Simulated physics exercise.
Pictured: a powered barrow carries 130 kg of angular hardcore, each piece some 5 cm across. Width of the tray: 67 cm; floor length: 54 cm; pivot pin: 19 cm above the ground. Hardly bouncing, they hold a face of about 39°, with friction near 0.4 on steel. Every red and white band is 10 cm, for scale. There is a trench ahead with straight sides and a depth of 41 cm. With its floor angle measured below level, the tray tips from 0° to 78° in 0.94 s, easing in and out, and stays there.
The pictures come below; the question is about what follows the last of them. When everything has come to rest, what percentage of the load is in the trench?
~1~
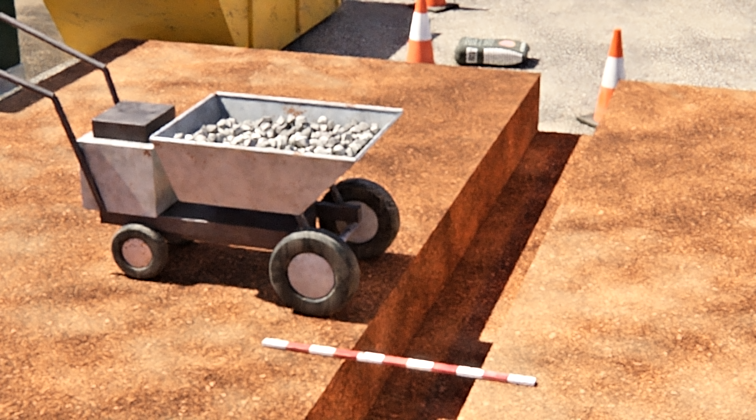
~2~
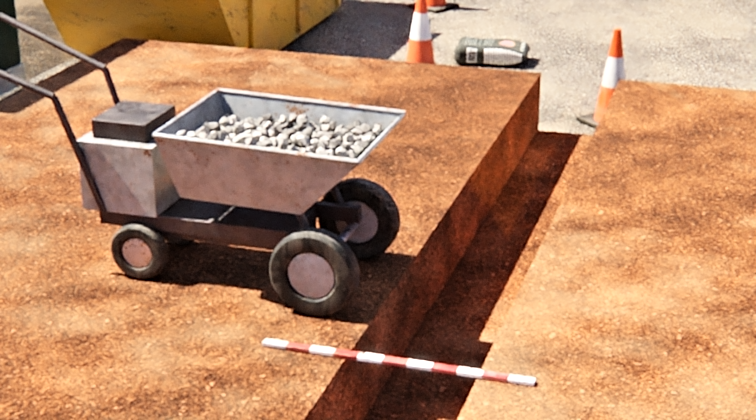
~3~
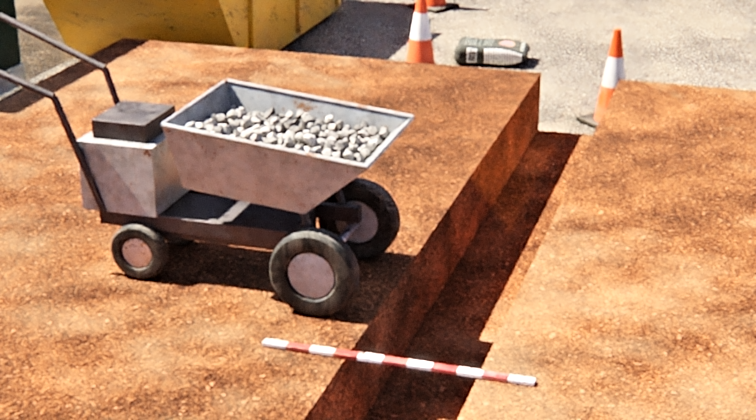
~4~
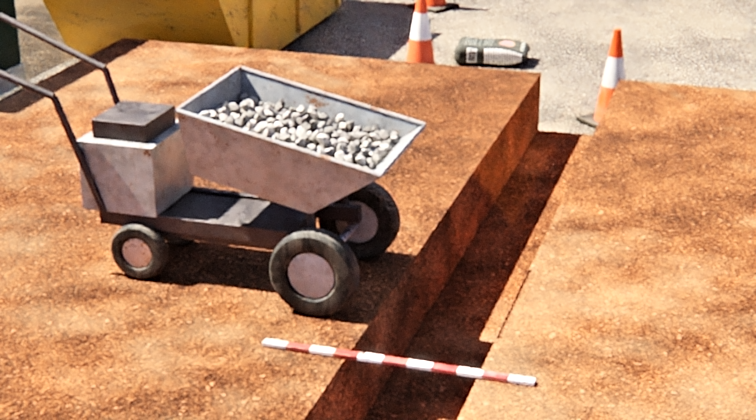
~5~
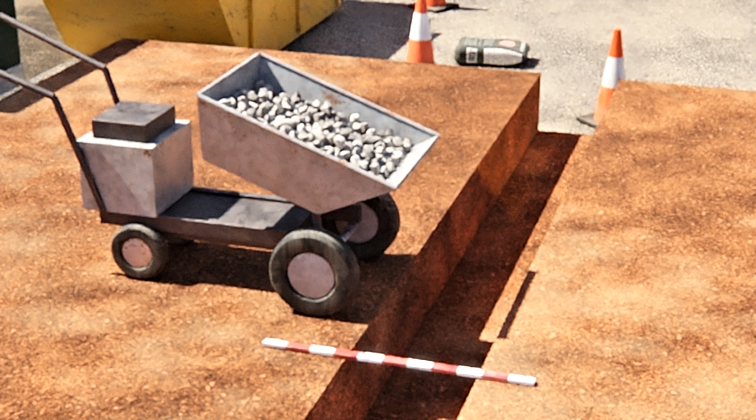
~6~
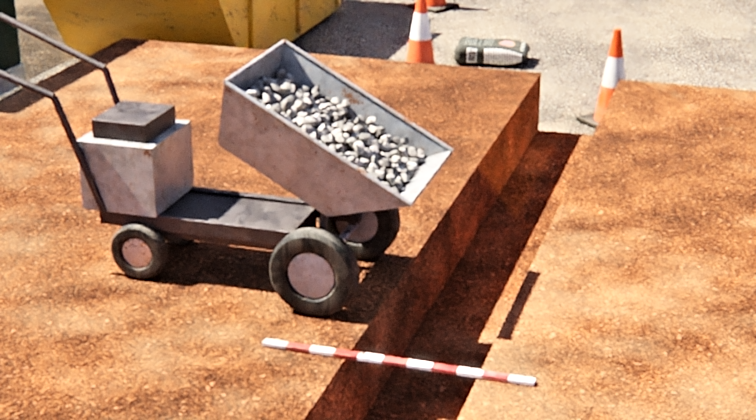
About 74 per cent.
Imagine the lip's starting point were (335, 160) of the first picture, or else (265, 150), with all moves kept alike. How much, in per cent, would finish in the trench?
Some 95 and some 100 per cent, in that order.
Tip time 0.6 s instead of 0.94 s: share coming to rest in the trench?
It'd be some 55 per cent.
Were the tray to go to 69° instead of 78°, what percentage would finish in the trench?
Then roughly 70 percent.
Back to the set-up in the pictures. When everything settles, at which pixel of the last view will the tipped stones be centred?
(487, 370).
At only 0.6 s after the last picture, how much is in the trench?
Some 35 per cent of the load by that point.
Then, 0.3 s after the last picture the floor is at 65°, 100 % in the tray; the foremost stones are at (447, 252).
Then, 0.6 s after the last picture the floor is at 78°, 50 % in the tray, 37 % in the trench, 13 % past the trench; the foremost stones are at (551, 322).
Then, 1.0 s after the last picture the floor is at 78°, 6 % in the tray, 67 % in the trench, 27 % past the trench; the foremost stones are at (689, 322).
Then, 2.9 s after the last picture the floor is at 78°, 0 % in the tray, 74 % in the trench, 26 % past the trench; the foremost stones are at (735, 329).
